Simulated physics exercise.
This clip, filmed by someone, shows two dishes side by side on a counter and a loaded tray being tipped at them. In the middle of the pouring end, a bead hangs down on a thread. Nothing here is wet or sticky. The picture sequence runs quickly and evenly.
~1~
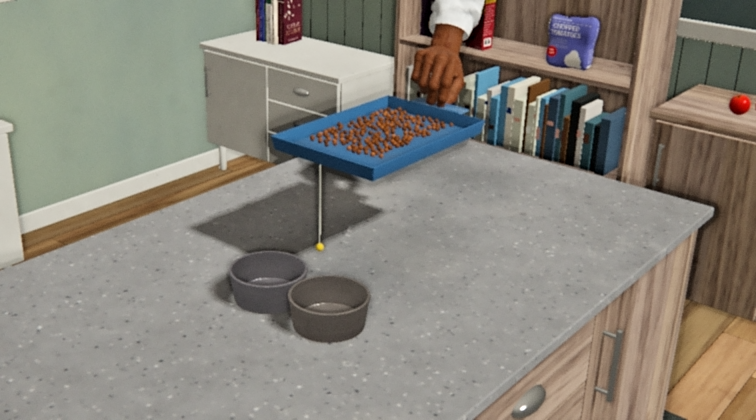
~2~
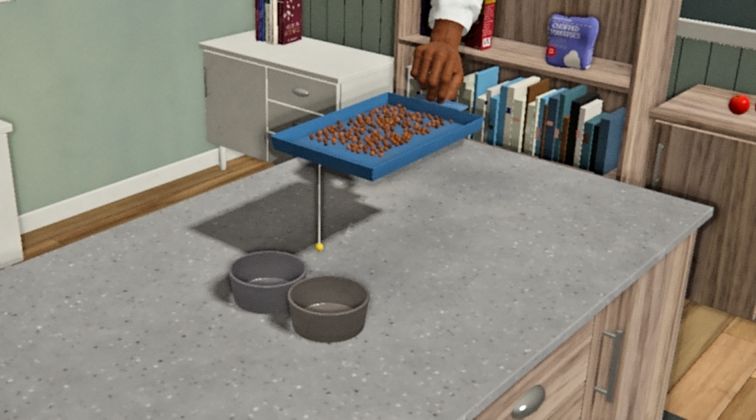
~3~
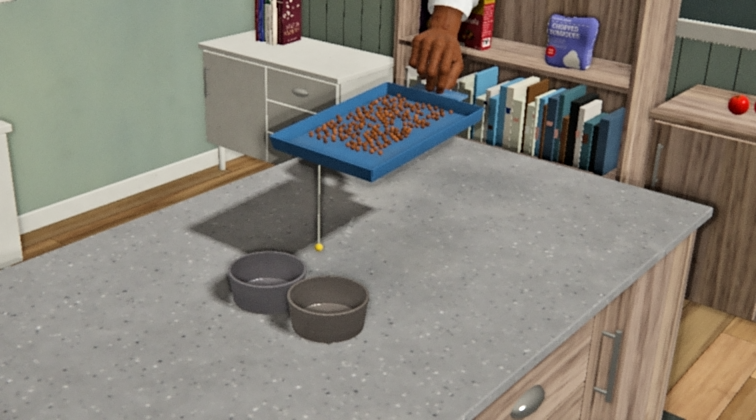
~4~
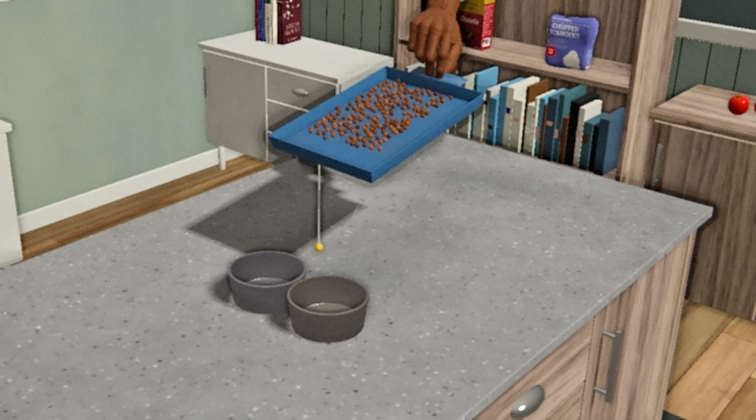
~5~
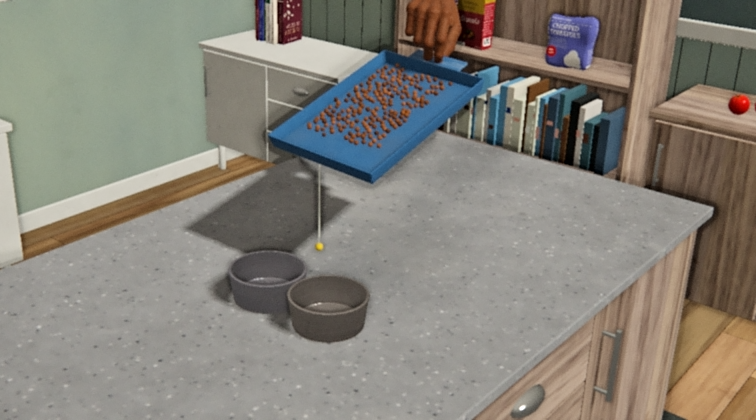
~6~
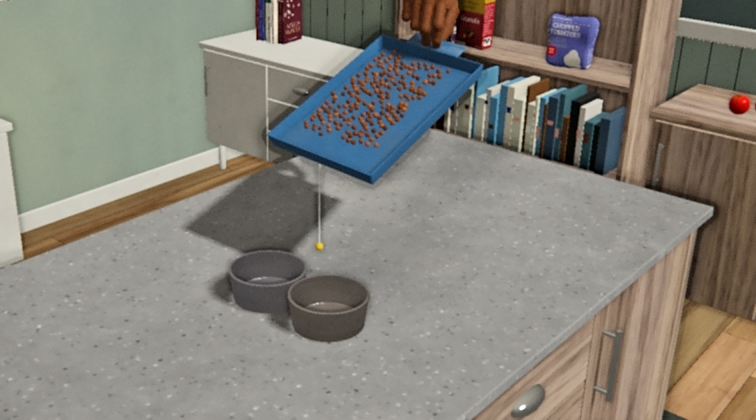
A blue tray of small brown cereal balls, gripped at its far edge by a hand in a white sleeve, hovers over a speckled grey counter seen from above at an angle. Two dark grey bowls sit side by side below, a yellow bead hanging near them, with books and cabinets behind. The hand steadily raises the far edge, tilting the tray toward the viewer, while the camera stays still.
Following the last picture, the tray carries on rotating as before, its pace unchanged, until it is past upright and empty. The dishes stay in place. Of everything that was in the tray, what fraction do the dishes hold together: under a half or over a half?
Well, most of the load lands in the dishes, as it turns out.
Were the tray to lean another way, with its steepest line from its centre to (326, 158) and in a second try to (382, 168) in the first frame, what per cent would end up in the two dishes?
First case: 60 %; second case: 30 %.
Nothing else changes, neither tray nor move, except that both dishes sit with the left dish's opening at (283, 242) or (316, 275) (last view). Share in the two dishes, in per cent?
Approximately 30 percent, followed by approximately 70 percent.
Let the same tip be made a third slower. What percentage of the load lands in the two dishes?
I'd expect near 80 per cent.
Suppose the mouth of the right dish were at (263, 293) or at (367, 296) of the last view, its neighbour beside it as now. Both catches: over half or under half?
A minority, then a majority.
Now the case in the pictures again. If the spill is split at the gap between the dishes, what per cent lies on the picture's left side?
Close to 30 %.
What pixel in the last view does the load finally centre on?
Close to (319, 316) in the last view.
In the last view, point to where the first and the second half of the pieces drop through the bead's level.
I'd place the first part at (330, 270) and the rest at (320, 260).
Soon, tray tipped steeply; most on the tray; about a quarter in the air.
A while on, tray tipped past a quarter turn; about a third on the tray; about a quarter in the right dish; a small part in the left dish; a small part outside both; about a quarter in the air.
Towards the end, tray tipped past a quarter turn; about half in the right dish; about a quarter in the left dish; about a quarter outside both.
Finally, tray tipped past a quarter turn; about half in the right dish; about a quarter in the left dish; about a quarter outside both.
